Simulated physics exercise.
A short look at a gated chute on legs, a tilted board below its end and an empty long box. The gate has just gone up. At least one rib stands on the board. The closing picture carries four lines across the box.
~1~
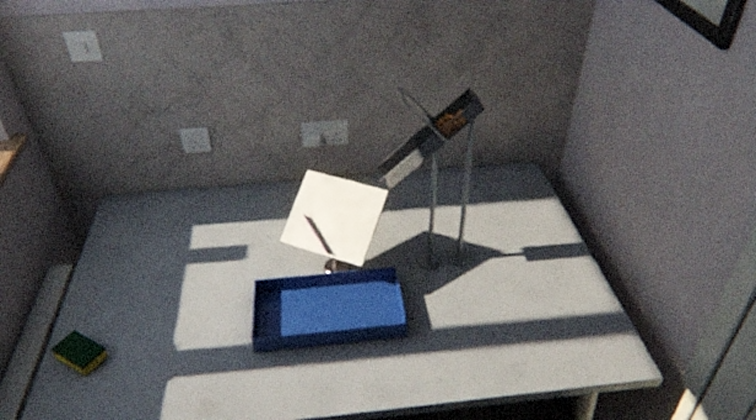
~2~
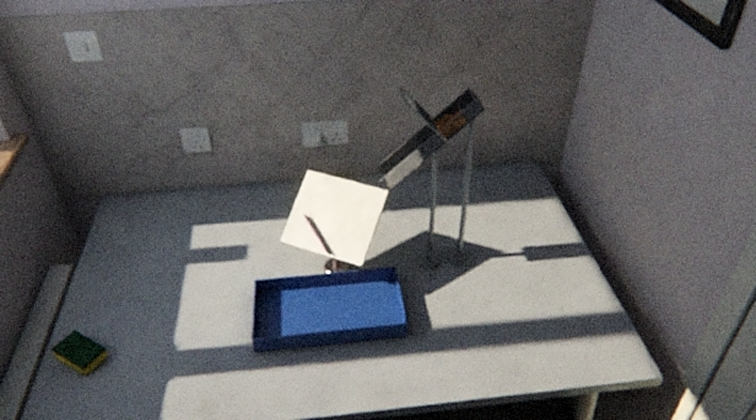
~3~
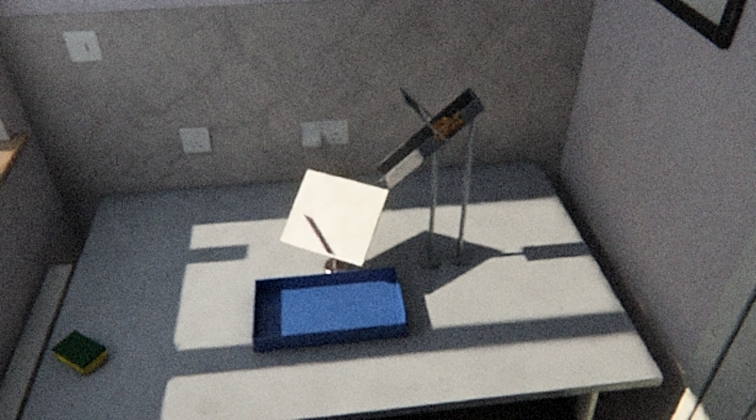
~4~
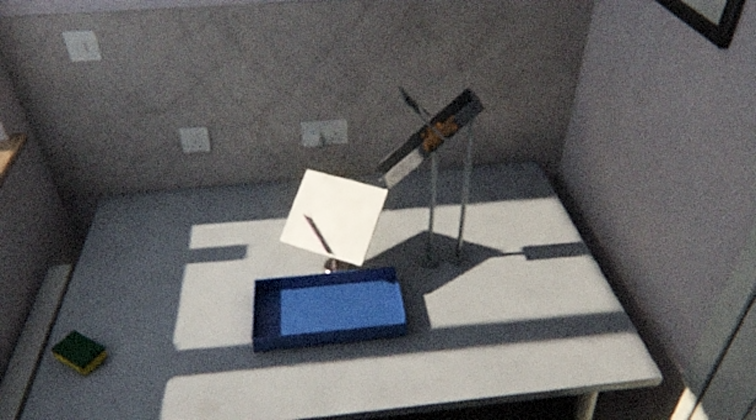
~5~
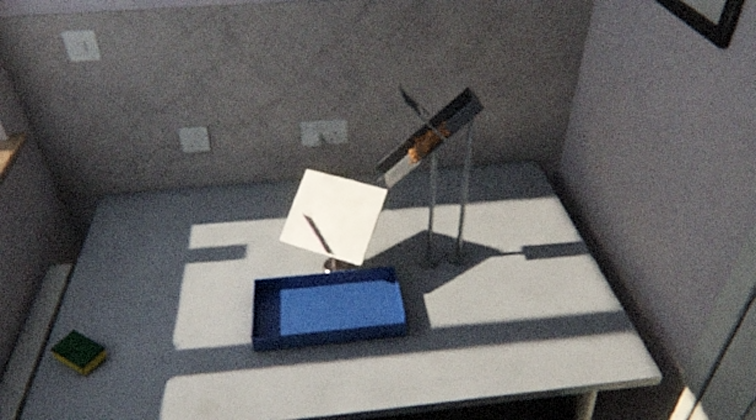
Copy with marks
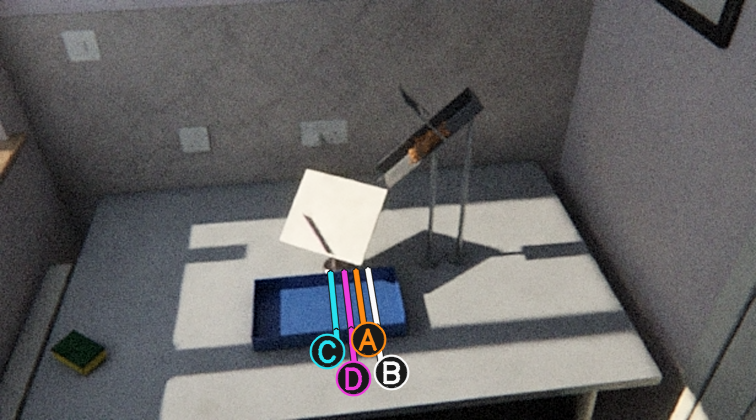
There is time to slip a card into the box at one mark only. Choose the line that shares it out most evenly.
Take C.
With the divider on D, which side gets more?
More lands on the left.
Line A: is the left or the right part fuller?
Left.
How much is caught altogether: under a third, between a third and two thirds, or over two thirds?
About that: Over two thirds.
On the marked copy, line A crosses the front rim at (364, 327); line B crosses the front rim at (377, 326); line C crosses the front rim at (336, 330); line D crosses the front rim at (351, 328).
With A, of what is caught, all on the left of the divider, none on the right.
With B, of what is caught, all on the left of the divider, none on the right.
With C, of what is caught, about a third on the left of the divider, about two thirds on the right.
With D, of what is caught, nearly all on the left of the divider, a stray few on the right.
